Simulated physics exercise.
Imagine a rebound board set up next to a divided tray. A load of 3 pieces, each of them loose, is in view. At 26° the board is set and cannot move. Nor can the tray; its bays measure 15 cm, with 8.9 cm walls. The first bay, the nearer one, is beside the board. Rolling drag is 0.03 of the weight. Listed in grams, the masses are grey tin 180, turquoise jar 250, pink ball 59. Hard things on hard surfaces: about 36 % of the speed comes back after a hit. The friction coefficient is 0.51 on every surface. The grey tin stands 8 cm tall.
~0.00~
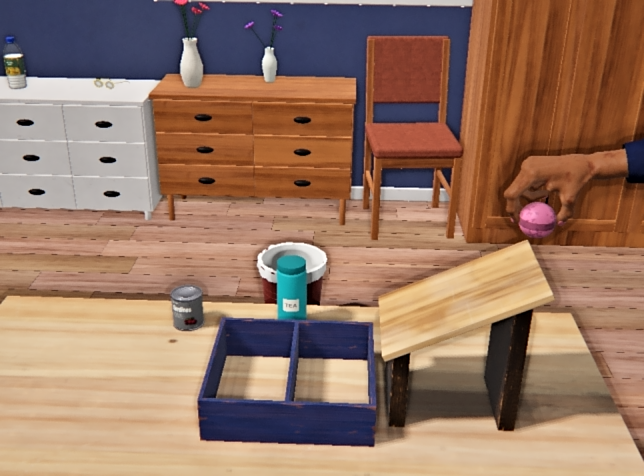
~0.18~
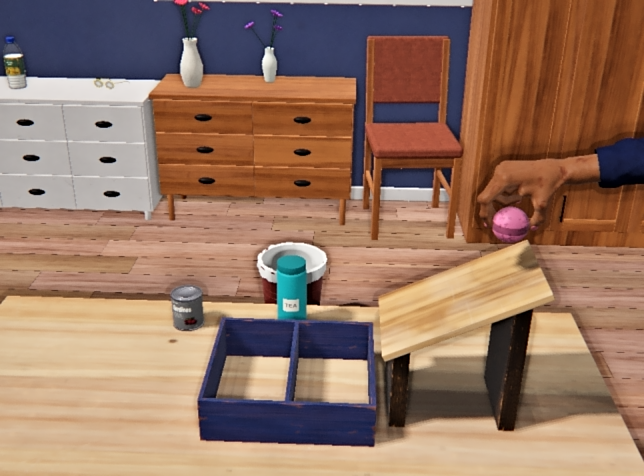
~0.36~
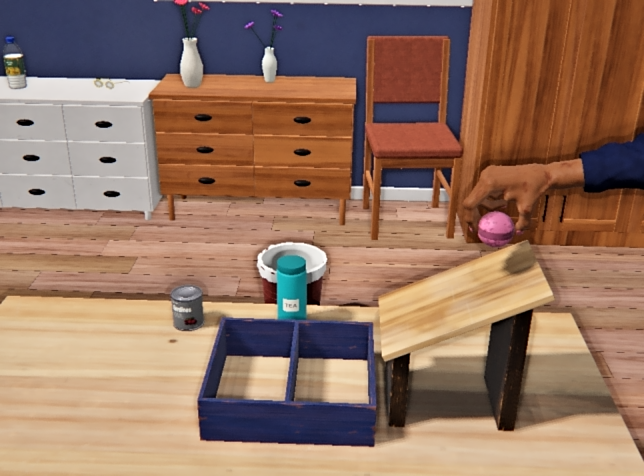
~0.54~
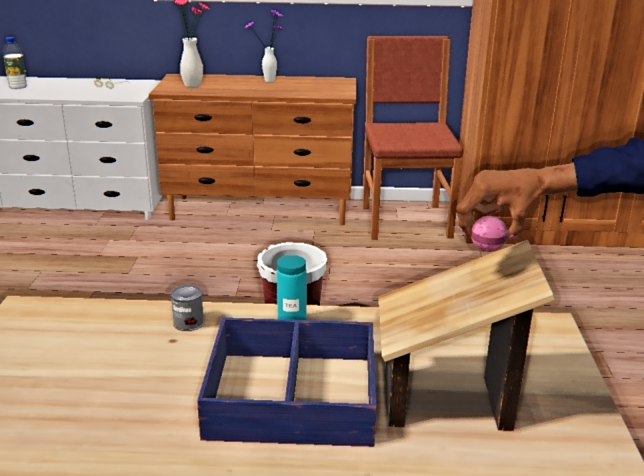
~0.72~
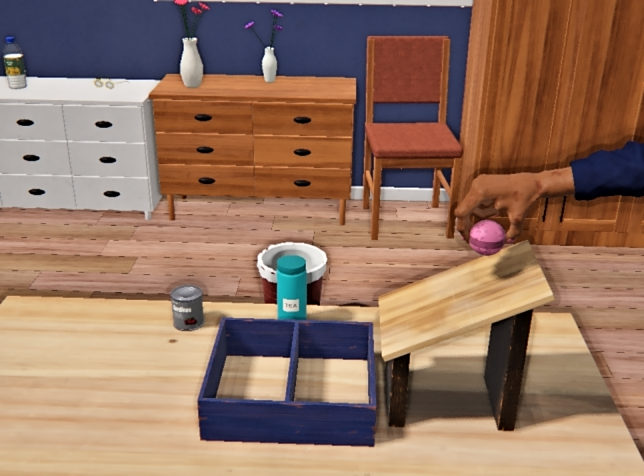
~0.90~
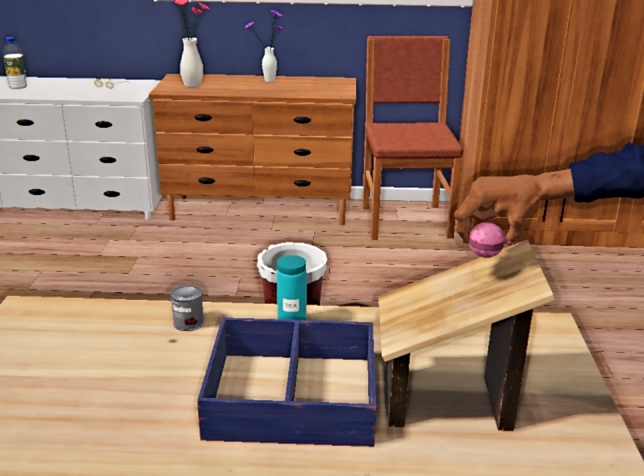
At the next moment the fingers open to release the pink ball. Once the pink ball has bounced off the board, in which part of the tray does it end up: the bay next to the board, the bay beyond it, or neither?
The bay next to the board.
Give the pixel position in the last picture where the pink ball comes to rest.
It winds up close to (348, 385).
By 1.20 s, pink ball near (458, 279).
By 1.40 s, pink ball near (366, 314).
By 1.50 s, it is in the nearer bay; pink ball near (310, 363).
By 1.60 s, it is in the nearer bay; pink ball near (328, 381).
When it is over (2.4 s), it is in the nearer bay; the bystanders within 4 cm of the start. End places, in pixels of the last picture, pink ball near (348, 386).
